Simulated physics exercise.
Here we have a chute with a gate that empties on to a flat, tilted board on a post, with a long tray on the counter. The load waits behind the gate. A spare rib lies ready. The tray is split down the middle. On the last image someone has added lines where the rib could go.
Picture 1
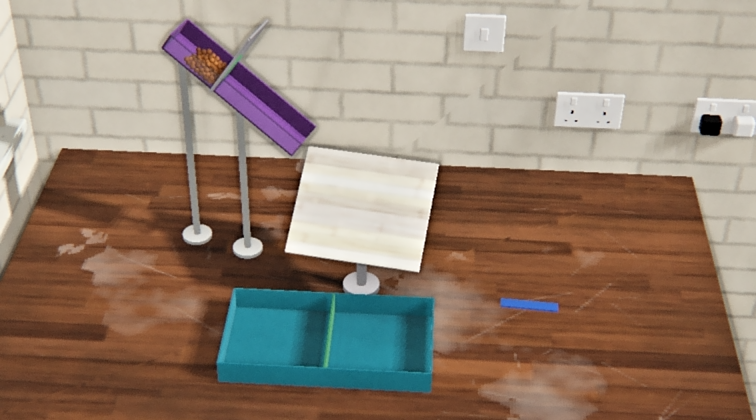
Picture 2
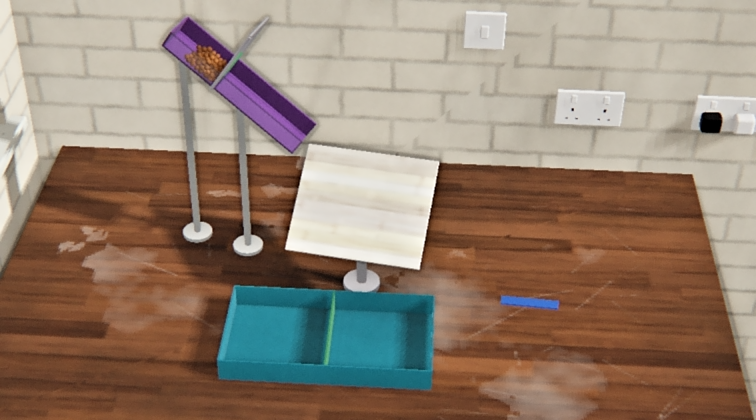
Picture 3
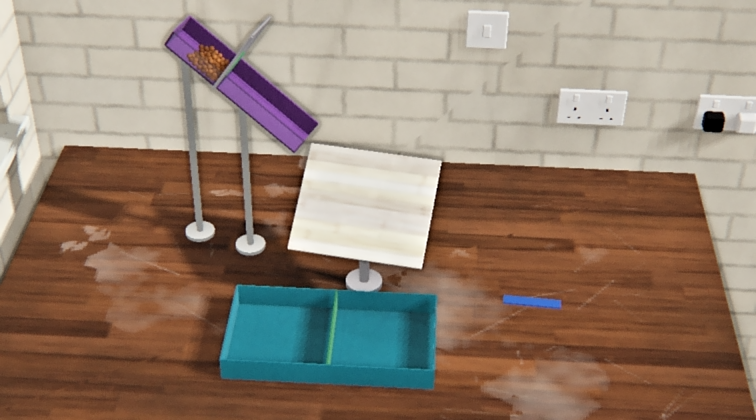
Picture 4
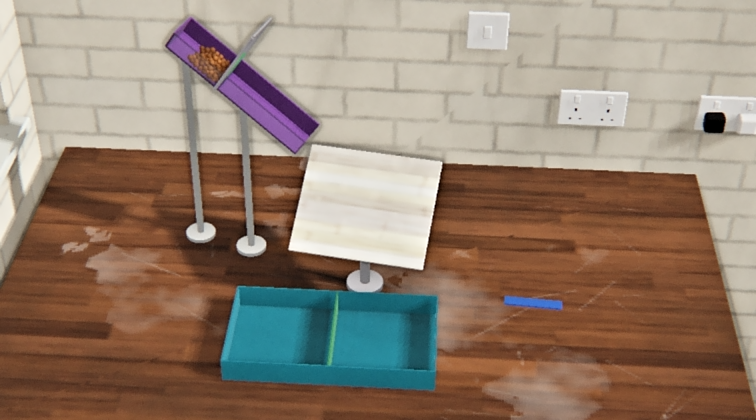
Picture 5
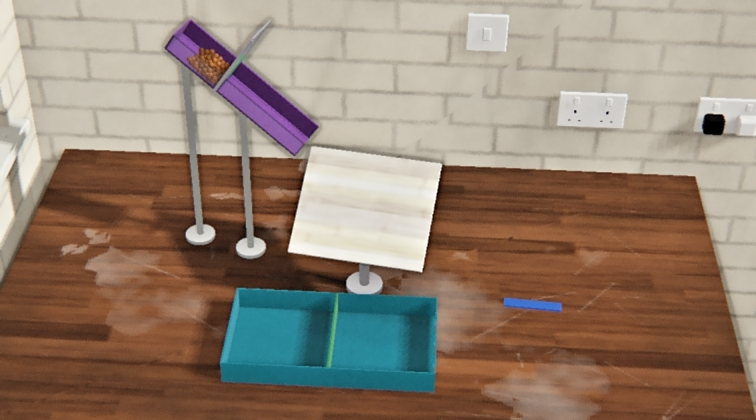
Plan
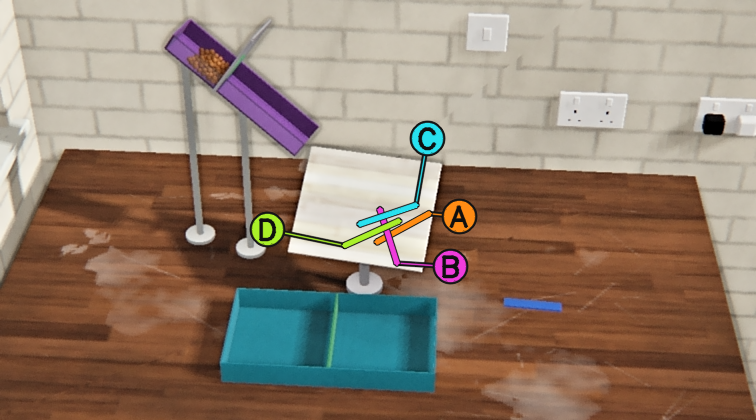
Nothing moves apart from a very slight shift of the view: small orange-brown balls sit behind a gate in a sloping purple chute, above a tilted pale board on a post, a divided teal tray and a blue strip on a wooden counter.
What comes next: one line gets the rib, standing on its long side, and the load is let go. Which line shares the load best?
Take C.
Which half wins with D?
The left half.
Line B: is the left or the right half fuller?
Right.
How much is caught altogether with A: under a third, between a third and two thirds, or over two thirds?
Over two thirds.
On the marked copy, line A from (429, 213) to (377, 241); line B from (379, 209) to (396, 263); line C from (415, 205) to (359, 224); line D from (398, 221) to (344, 245).
If A is chosen, of what is caught, about a quarter in the left half, most in the right.
If B is chosen, of what is caught, a small part in the left half, most in the right.
If C is chosen, of what is caught, about half in the left half, about half in the right.
If D is chosen, of what is caught, nearly all in the left half, a small part in the right.
